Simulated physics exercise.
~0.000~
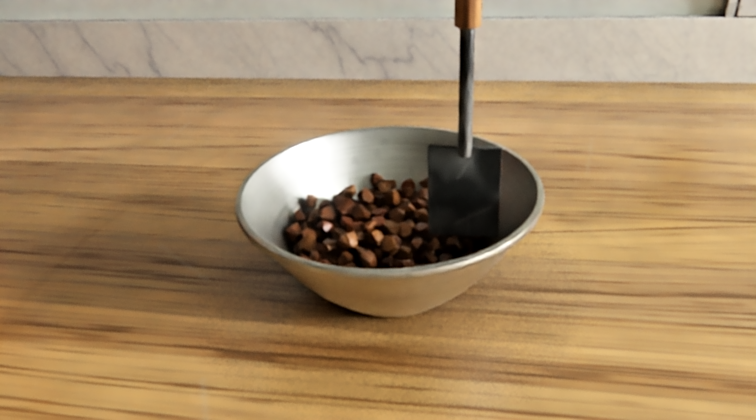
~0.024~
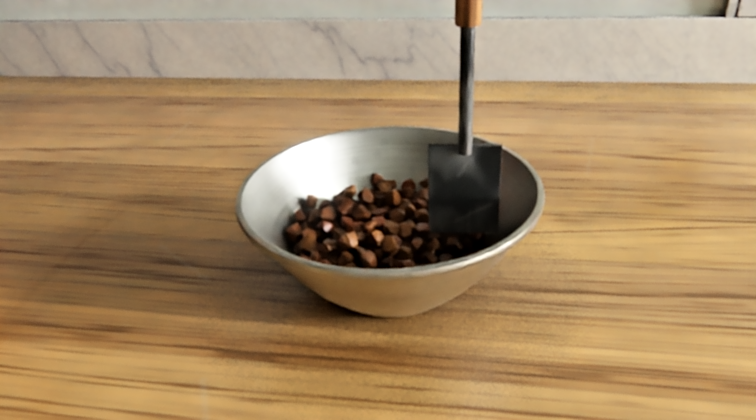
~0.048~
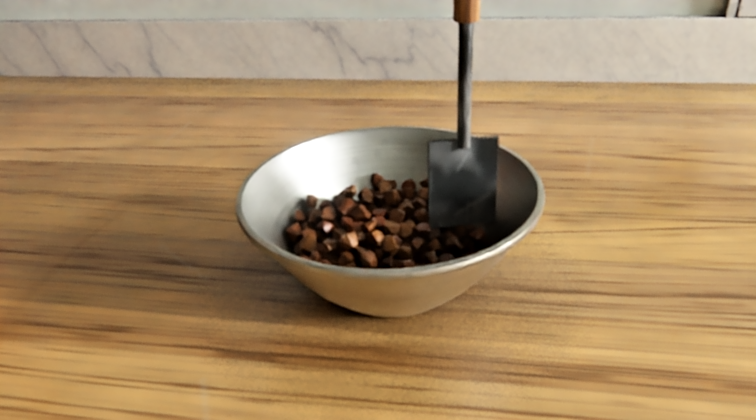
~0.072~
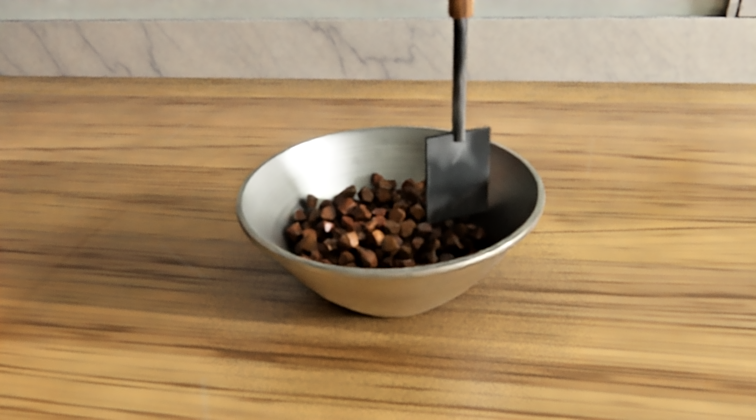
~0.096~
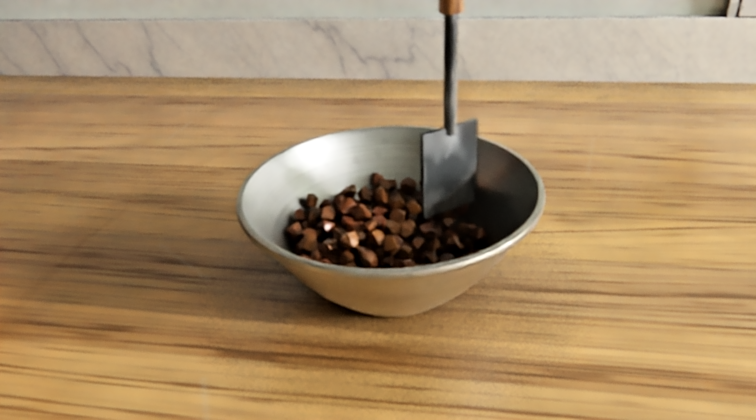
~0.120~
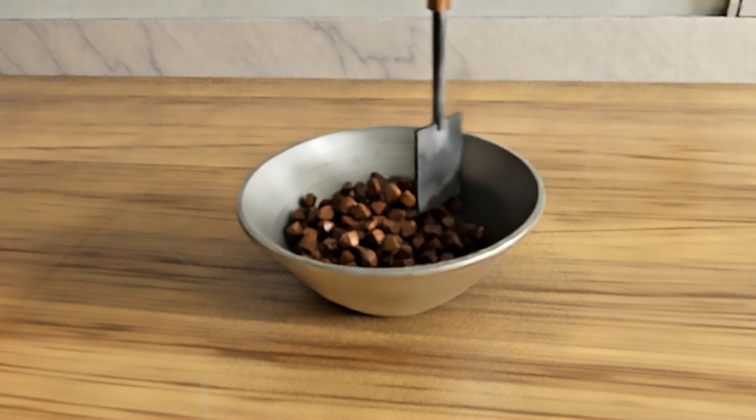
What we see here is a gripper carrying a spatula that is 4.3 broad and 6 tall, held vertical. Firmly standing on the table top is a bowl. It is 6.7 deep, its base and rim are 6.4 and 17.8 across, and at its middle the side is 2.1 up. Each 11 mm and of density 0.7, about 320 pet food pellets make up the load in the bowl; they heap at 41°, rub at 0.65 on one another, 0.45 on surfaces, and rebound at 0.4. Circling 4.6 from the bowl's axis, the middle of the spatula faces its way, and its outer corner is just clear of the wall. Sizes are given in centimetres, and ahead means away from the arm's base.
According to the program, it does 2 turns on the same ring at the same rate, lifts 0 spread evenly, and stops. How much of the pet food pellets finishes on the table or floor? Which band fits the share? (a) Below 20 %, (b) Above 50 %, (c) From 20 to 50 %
Below 20 % (a).
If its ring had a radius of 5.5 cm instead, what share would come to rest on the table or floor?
That would come to roughly 0 percent.
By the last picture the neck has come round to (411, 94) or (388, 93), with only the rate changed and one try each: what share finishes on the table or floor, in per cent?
Roughly 25 and 30 percent, in that order.
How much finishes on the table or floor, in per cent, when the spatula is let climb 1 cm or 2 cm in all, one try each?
Close to 5 percent and close to 0 percent.
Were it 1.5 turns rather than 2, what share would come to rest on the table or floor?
Estimate: About 10 percent.
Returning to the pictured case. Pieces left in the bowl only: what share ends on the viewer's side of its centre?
I'd say around 45 per cent.
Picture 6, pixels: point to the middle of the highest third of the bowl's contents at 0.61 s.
I'd put it at around (467, 232).
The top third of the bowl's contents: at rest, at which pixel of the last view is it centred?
Close to (456, 219).
After 0.61 s, 316° round, highest piece 10 above the table; 297 in the bowl, 15 on the table or floor, 4 in flight or on the tool.
After 1.09 s, 218° round, highest piece 8 above the table; 282 in the bowl, 31 on the table or floor, 3 in flight or on the tool.
After 1.53 s, 0° round, highest piece 8 above the table; 271 in the bowl, 45 on the table or floor.
After 2.23 s, 0° round, highest piece 8 above the table; 271 in the bowl, 45 on the table or floor.
At rest, 271 in the bowl, 45 on the table or floor. That is 14 % on the table or floor.
